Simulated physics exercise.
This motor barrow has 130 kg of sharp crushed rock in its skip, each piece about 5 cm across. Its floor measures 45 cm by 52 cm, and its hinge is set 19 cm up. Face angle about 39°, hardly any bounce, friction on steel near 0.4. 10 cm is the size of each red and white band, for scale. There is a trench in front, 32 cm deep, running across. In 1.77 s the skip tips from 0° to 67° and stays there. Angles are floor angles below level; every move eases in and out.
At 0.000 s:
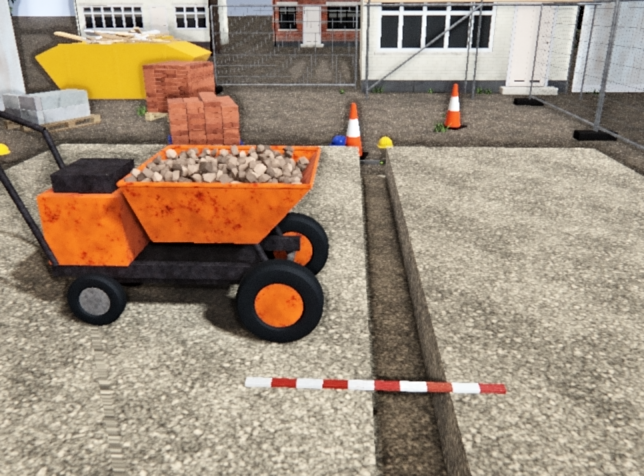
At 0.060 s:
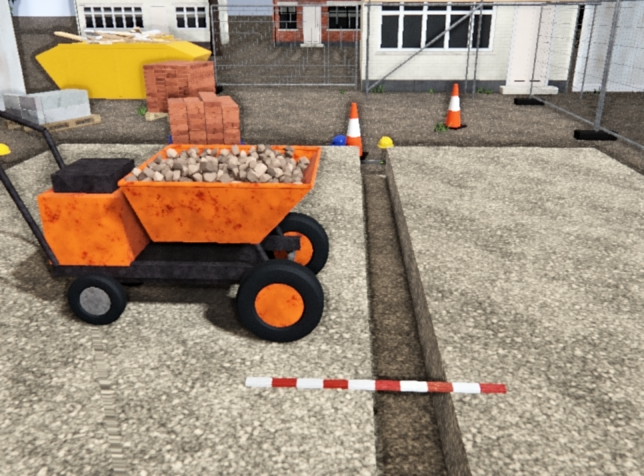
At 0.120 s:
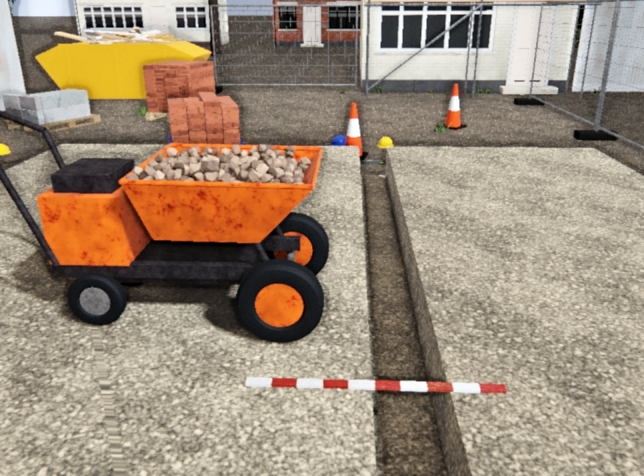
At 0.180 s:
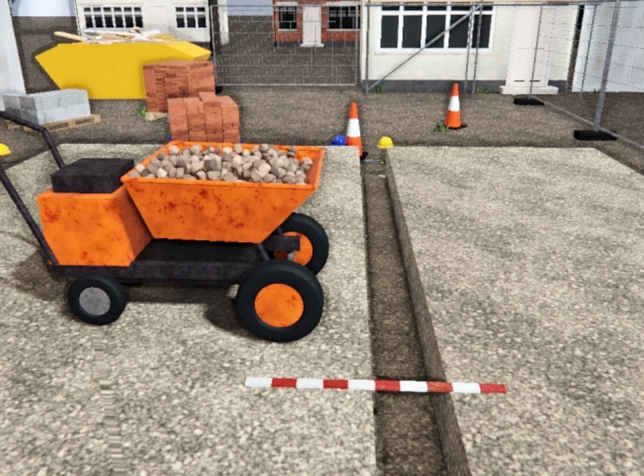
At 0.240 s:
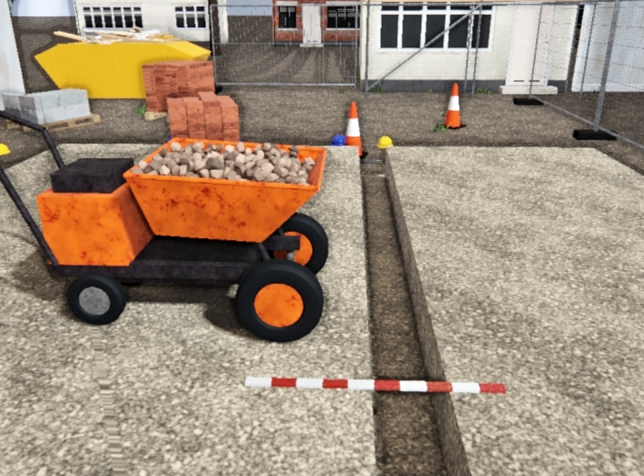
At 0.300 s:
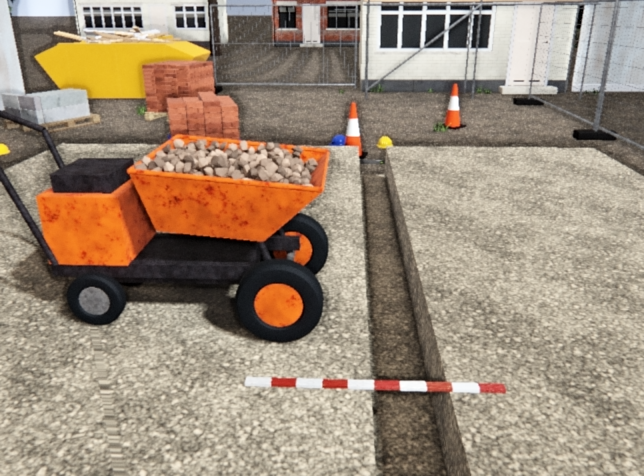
At first, an orange motor barrow loaded with crushed rock stands still beside a narrow trench, its skip level. Then the skip begins to tilt slightly, its back edge lifting a little and its front lip dipping toward the right. The tilt deepens gradually, while the wheels stay in place.
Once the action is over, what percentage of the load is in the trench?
About 58 in every hundred.
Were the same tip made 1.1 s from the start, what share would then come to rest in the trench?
My guess is near 50 percent.
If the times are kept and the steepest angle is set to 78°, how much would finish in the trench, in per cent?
Share in trench: Approx. 60%.
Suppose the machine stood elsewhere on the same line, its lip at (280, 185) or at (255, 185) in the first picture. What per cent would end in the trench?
First some 85, then 85 per cent.
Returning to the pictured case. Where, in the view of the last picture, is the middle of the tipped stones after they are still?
Resting centre: About (415, 340).
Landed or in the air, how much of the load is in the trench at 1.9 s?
Some 15 per cent.
After 1.3 s the floor is at 57°; 99 % in the skip, 1 % in the trench; the foremost stones are at (418, 270).
After 1.9 s the floor is at 67°; 71 % in the skip, 13 % in the trench, 16 % past the trench; the foremost stones are at (499, 317).
After 2.2 s the floor is at 67°; 44 % in the skip, 26 % in the trench, 30 % past the trench; the foremost stones are at (542, 298).
After 4.2 s the floor is at 67°; 11 % in the skip, 58 % in the trench, 31 % past the trench; the foremost stones are at (561, 298).
